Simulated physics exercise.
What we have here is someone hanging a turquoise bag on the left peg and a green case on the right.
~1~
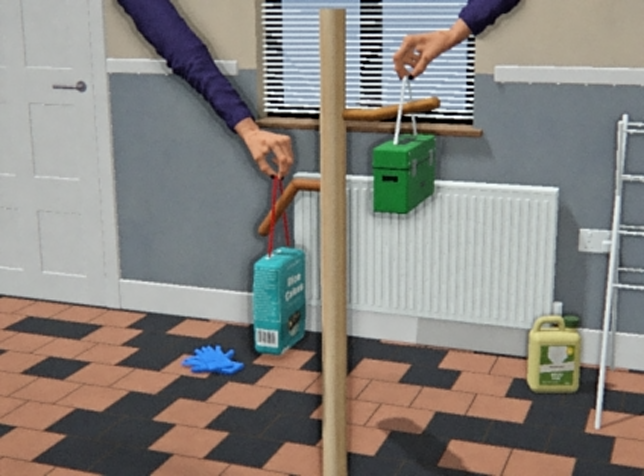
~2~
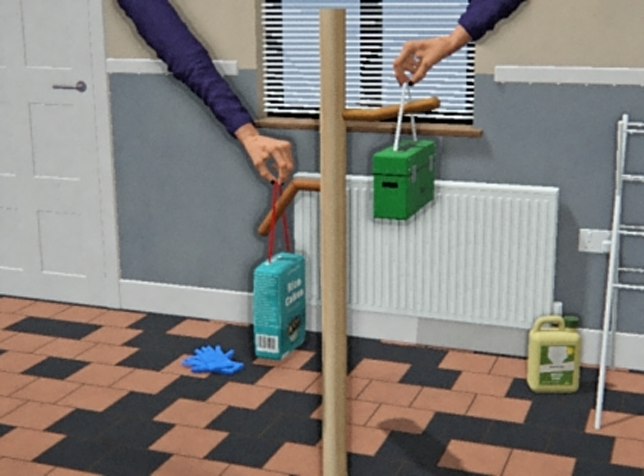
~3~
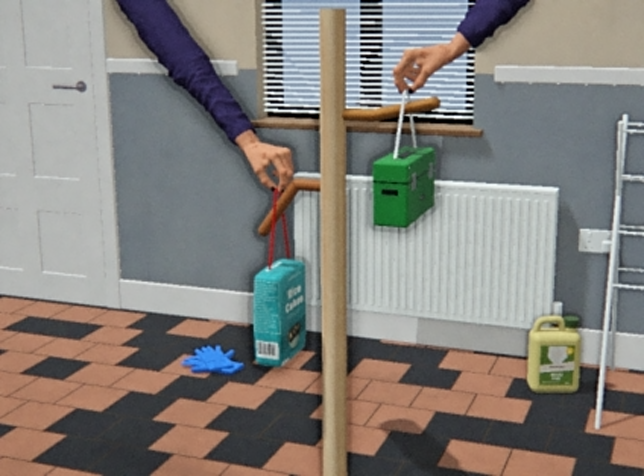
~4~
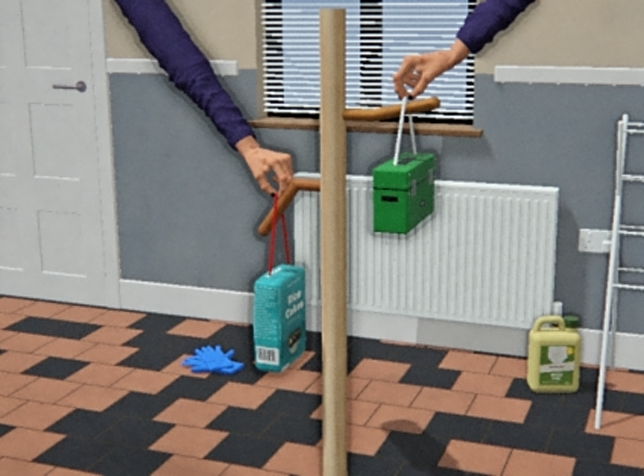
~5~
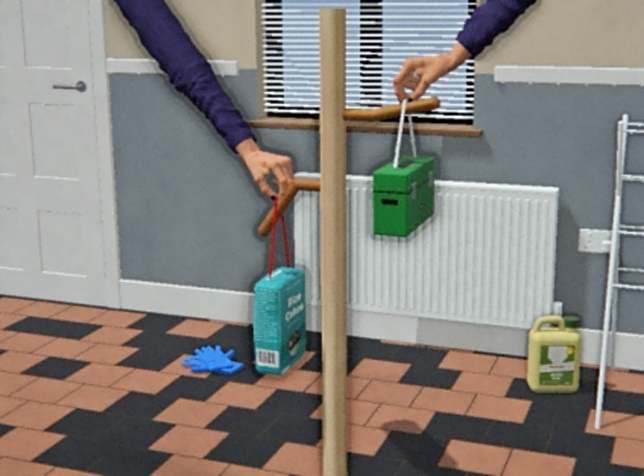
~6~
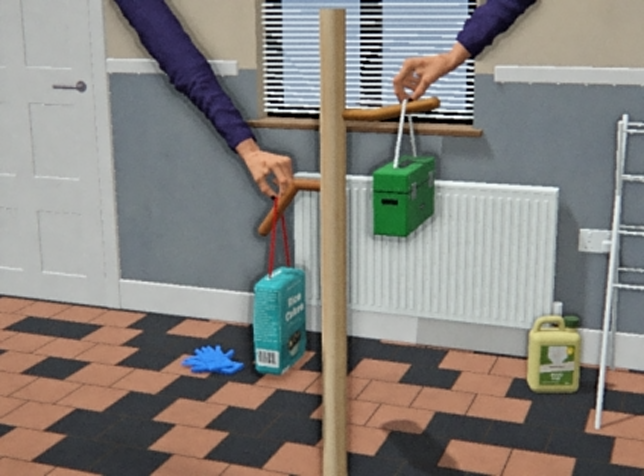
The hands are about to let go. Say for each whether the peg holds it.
My prediction: The turquoise bag is going to come off the peg; the green case is going to keep hanging there.
Then, 0.36 s on from there, turquoise bag on the floor; green case still up near (405, 196).
Then, 0.64 s on from there, turquoise bag on the floor; green case still up near (402, 197).
In the end, turquoise bag on the floor; green case still up near (402, 197). The turquoise bag drops to the floor and the green case remains on its peg.
